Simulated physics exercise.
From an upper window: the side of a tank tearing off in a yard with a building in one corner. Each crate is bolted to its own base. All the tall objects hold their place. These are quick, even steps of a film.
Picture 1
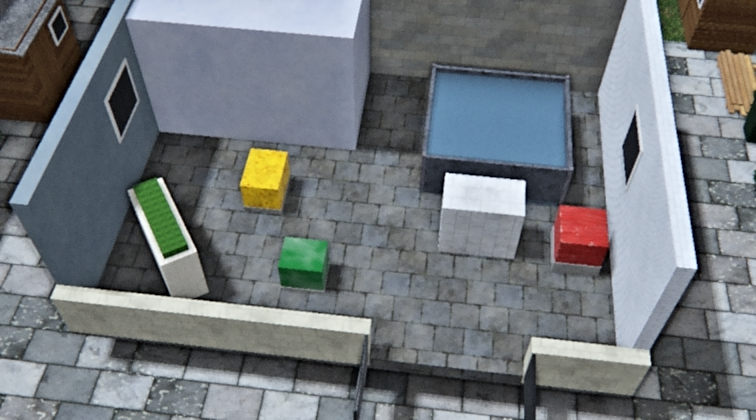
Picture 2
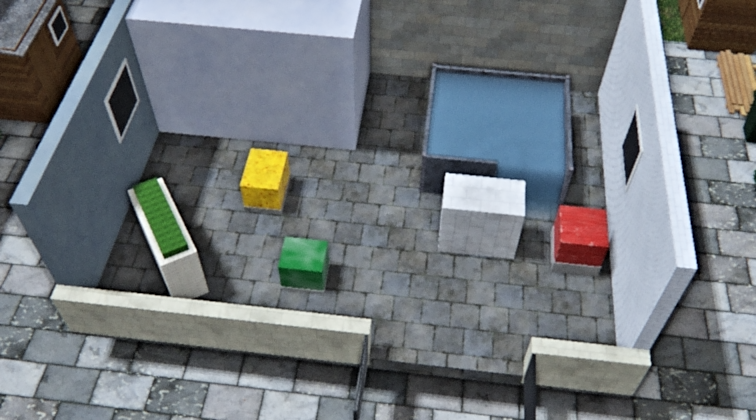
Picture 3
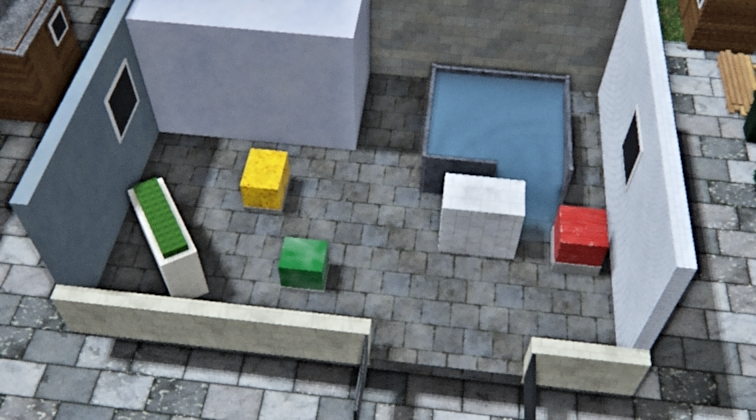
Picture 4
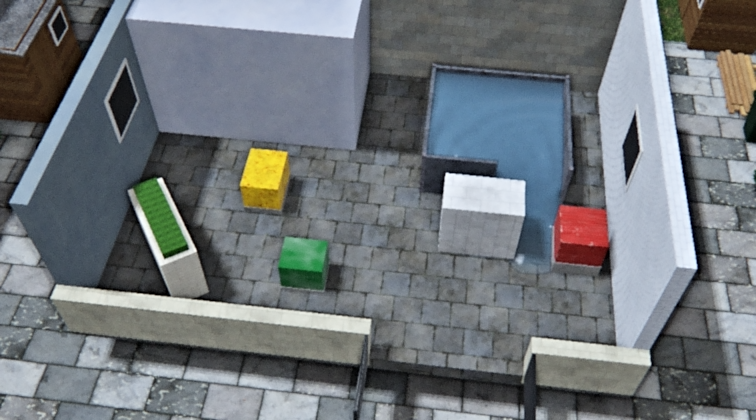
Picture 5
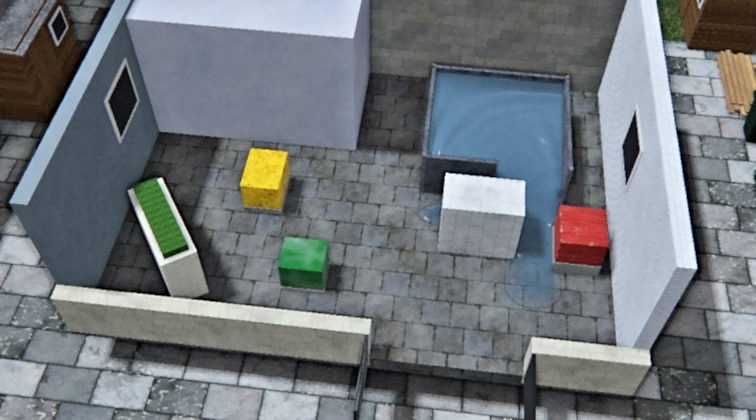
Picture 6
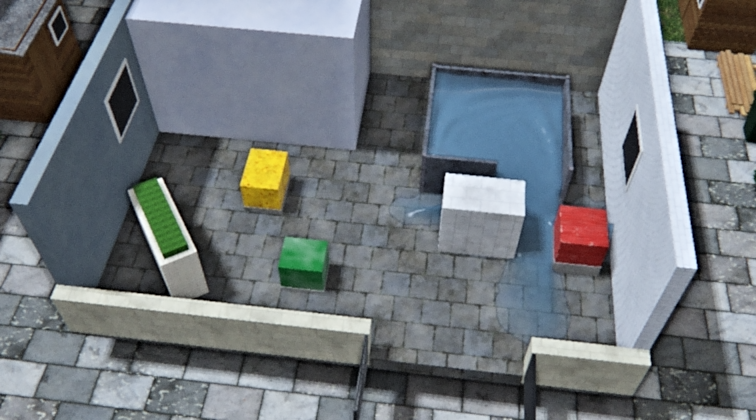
A tank of blue water stands at the back right of a walled, grey-paved yard, seen from high above by a still camera. A white block and a red one sit before it, with yellow and green blocks, a green-topped white planter and a large pale building to the left. Part of the tank's front side opens, and water pours out, spreading forward between the white and red blocks and leftward behind the white one.
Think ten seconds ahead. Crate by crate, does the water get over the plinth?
The green crate is soaked; the yellow crate is soaked; the red crate is soaked.
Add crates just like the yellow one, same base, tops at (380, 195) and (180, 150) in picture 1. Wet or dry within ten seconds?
One after the other: Gets wet, escapes it.
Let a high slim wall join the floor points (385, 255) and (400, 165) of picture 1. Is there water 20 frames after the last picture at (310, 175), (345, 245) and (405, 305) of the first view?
In turn: Not flooded, dry, under water.
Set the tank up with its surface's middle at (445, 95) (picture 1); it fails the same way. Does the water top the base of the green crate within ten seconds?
My reading: Green crate takes water.
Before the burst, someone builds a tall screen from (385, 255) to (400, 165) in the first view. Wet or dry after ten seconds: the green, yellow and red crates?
My reading: Green ends up wet; yellow remains dry; red gets wet.
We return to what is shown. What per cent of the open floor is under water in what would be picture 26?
About 60 per cent.
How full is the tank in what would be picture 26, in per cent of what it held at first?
Near 42 in a hundred.
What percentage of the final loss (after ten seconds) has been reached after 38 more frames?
Close to 75 %.
A moment on, water covers 30 % of the floor; the green crate not reached, the yellow crate not reached, the red crate water round its plinth.
Next, water covers 45 % of the floor; the green crate water round its plinth, the yellow crate water round its plinth, the red crate water round its plinth.
Then, water covers 60 % of the floor; the green crate water round its plinth, the yellow crate water round its plinth, the red crate water round its plinth.
Later, water covers 90 % of the floor; the green crate water round its plinth, the yellow crate water round its plinth, the red crate water round its plinth.
In the end, water covers 100 % of the floor; the green crate was topped, the yellow crate was topped, the red crate was topped.
